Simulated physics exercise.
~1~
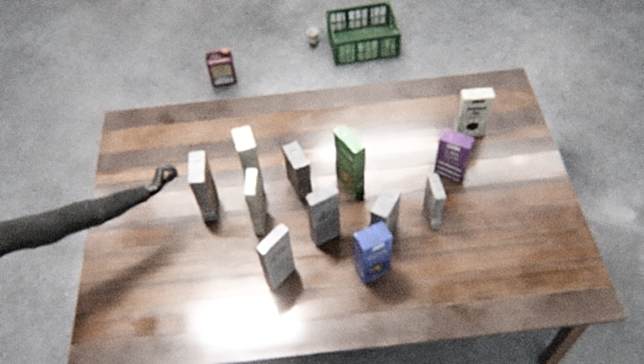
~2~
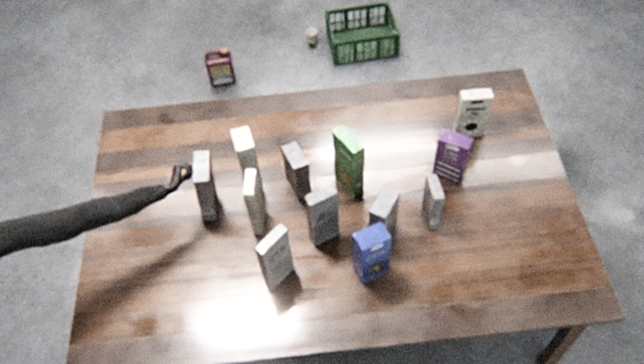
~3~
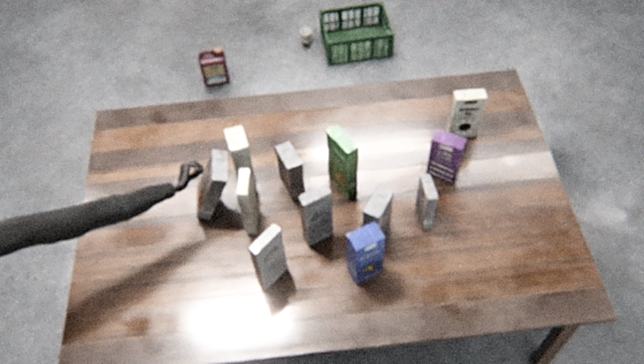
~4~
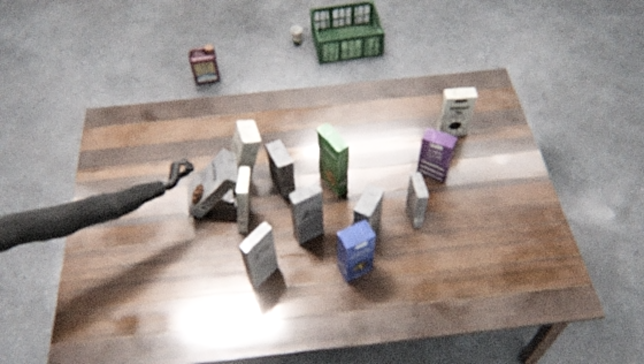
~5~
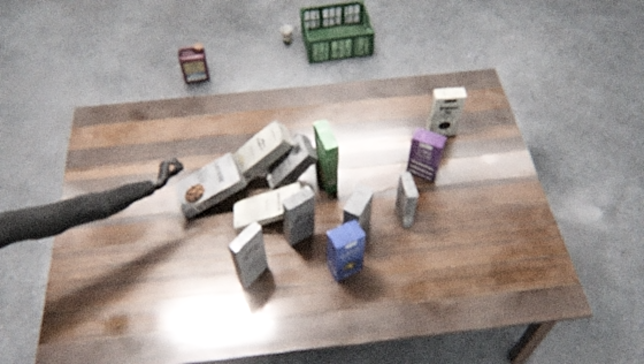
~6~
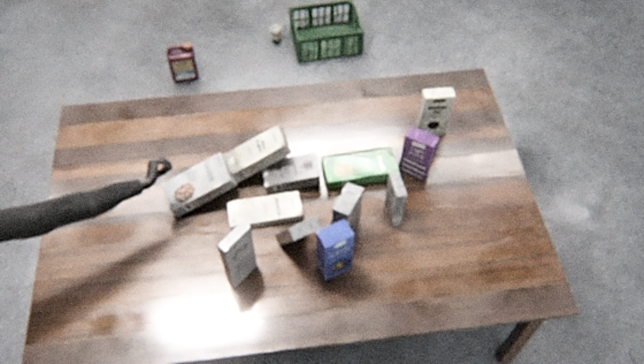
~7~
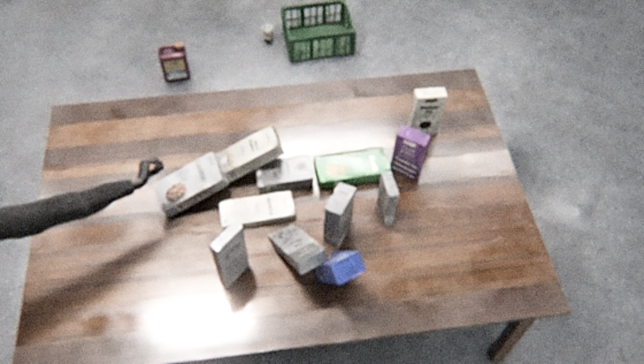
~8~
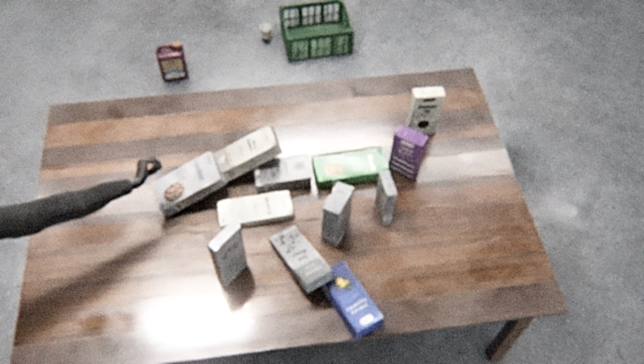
To begin with, a dark arm reaches in from the left toward a wooden table crowded with upright boxes, most of them pale or grey, with a green, a blue and a purple one among them. The finger pushes the leftmost box, which tips to the right and falls against its neighbours. Pale boxes topple in turn, and the green box goes down flat. A grey box near the middle then falls toward the blue one, which leans and drops onto its side near the front edge. The purple box and several others remain standing.
